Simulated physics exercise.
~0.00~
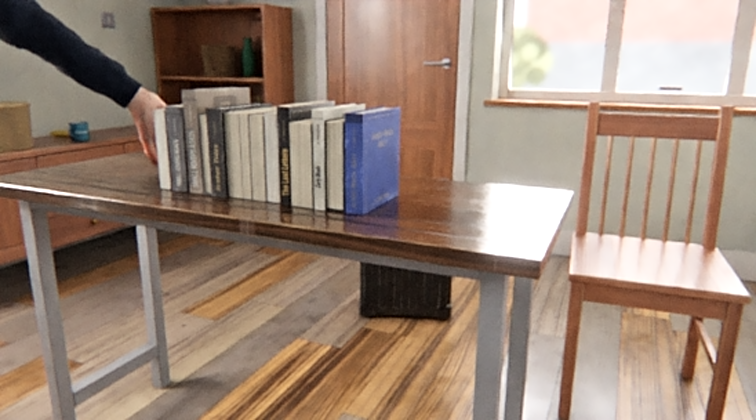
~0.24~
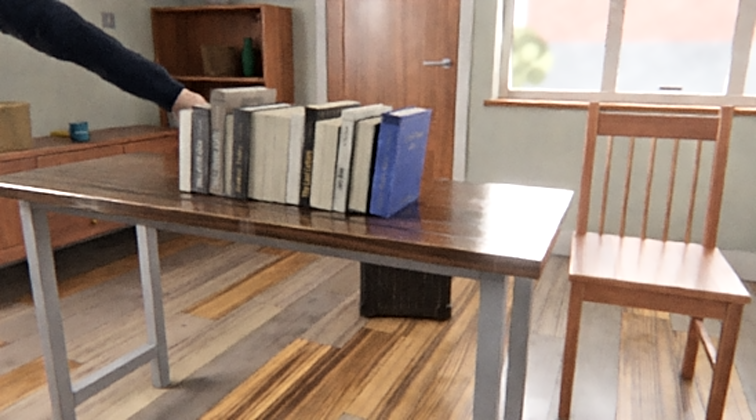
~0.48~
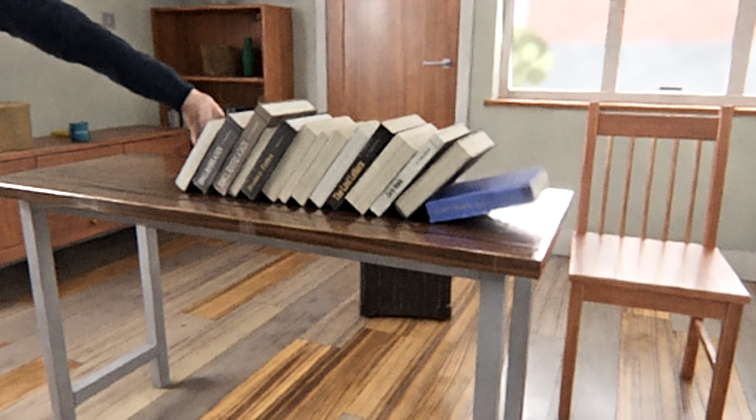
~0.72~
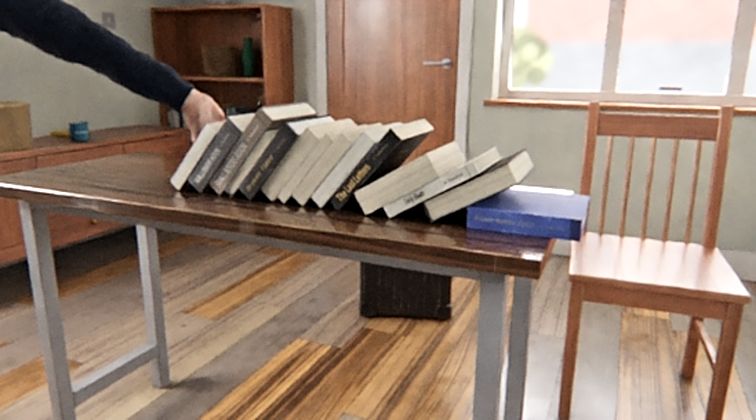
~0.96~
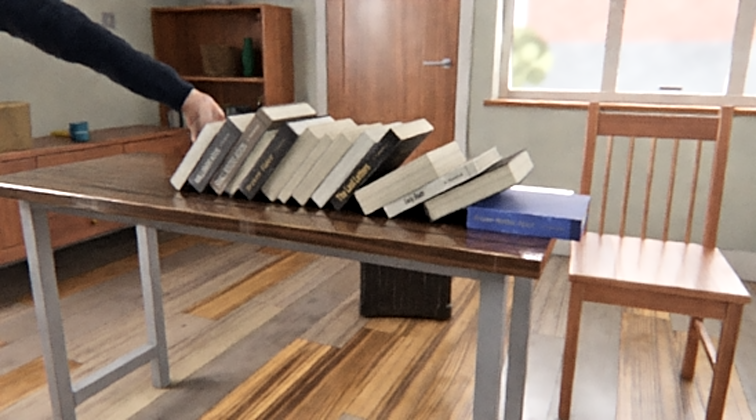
At first, a row of upright books stands on a dark wooden table, with a blue one at the right end and a hand reaching in from the left to touch the first book. The hand pushes the row to the right, and the books slide along and begin to tilt. Soon they lean over together like dominoes, and the blue book tips toward the table's right edge. It drops flat while the others settle slanted against one another. In the end, everything is still, with the blue book lying on its side, jutting slightly past the edge but still on the table.
